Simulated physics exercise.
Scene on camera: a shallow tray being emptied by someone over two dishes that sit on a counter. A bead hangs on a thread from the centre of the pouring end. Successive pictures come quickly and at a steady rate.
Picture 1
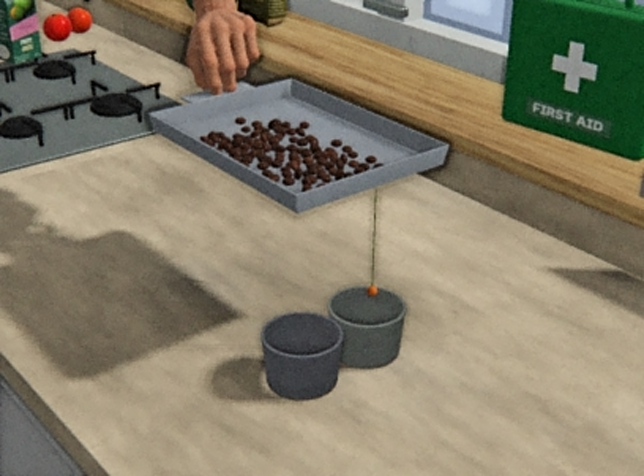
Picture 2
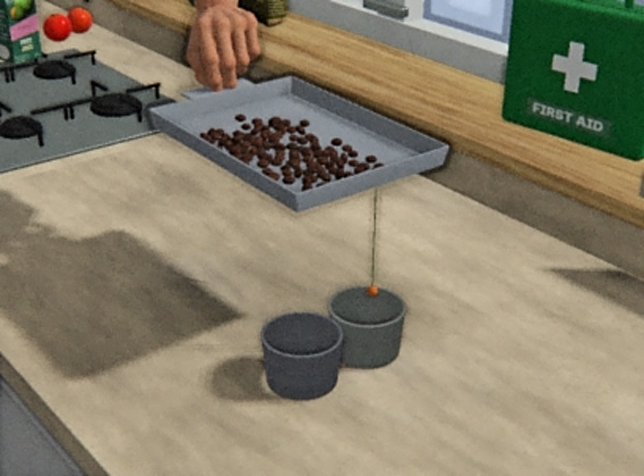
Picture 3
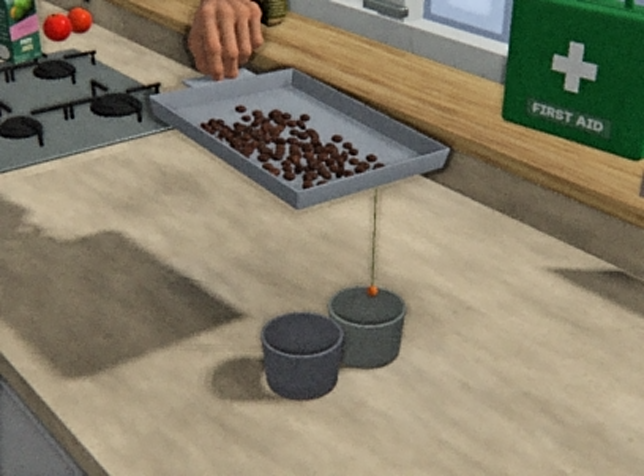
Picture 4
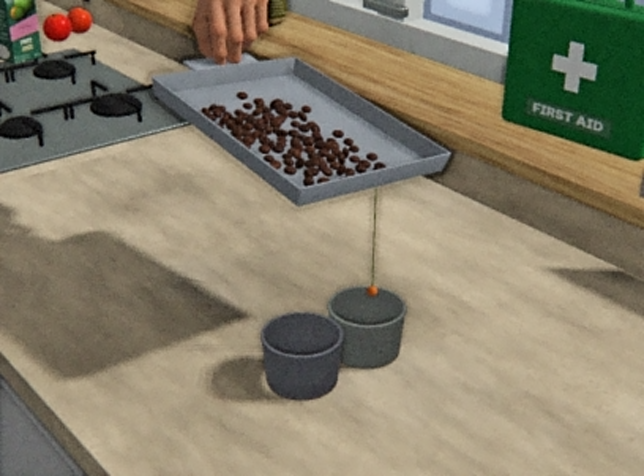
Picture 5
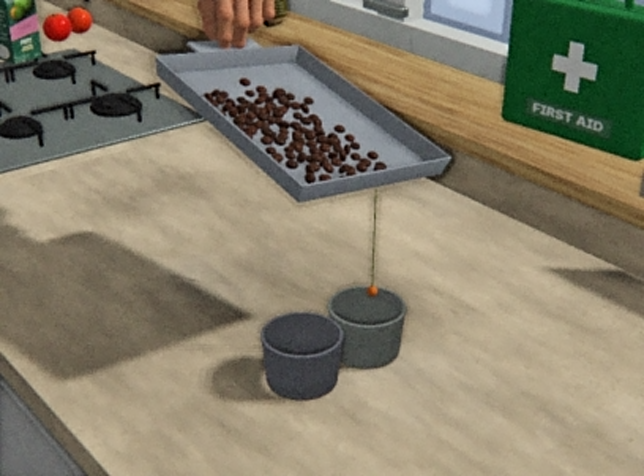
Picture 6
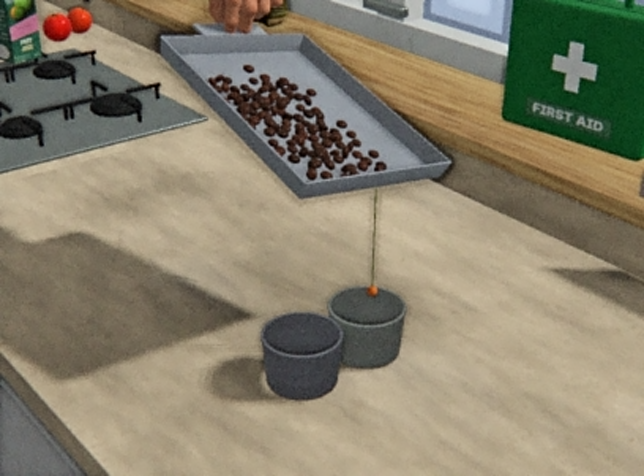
A hand gradually tilting a shallow grey tray of dark brown chocolate drops above two small dishes on a kitchen counter.
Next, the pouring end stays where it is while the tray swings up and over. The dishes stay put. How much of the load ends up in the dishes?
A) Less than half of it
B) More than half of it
Less than half of it.
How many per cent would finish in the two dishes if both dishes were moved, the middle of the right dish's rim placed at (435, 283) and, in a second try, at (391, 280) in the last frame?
The first position comes out at 80 per cent, the other at 20 per cent.
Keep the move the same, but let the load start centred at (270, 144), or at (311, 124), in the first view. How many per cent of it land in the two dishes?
Estimate: 0 % first, 0 % second.
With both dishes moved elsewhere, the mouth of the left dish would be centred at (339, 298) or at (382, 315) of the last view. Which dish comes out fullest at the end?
The dish at right, then the dish at right.
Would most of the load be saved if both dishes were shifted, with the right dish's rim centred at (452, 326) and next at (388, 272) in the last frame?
The pair would catch the lesser share the first time and the lesser share the second time.
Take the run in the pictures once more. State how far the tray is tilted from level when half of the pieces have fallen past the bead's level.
Reading: Some 105°.
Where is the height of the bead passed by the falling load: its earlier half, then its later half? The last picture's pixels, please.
I'd place the first part at (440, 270) and the rest at (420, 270).
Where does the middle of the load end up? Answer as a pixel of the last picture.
Near (446, 325).
Shortly afterwards, tray tipped steeply; all but a few on the tray; only a few in the air.
Next, tray tipped past a quarter turn; near a third on the tray; near half outside both; near a quarter in the air.
Some moments later, tray tipped past a quarter turn; the whole lot outside both.
In the end, tray tipped past a quarter turn; none at all in the left dish; none at all in the right dish; the whole lot outside both.
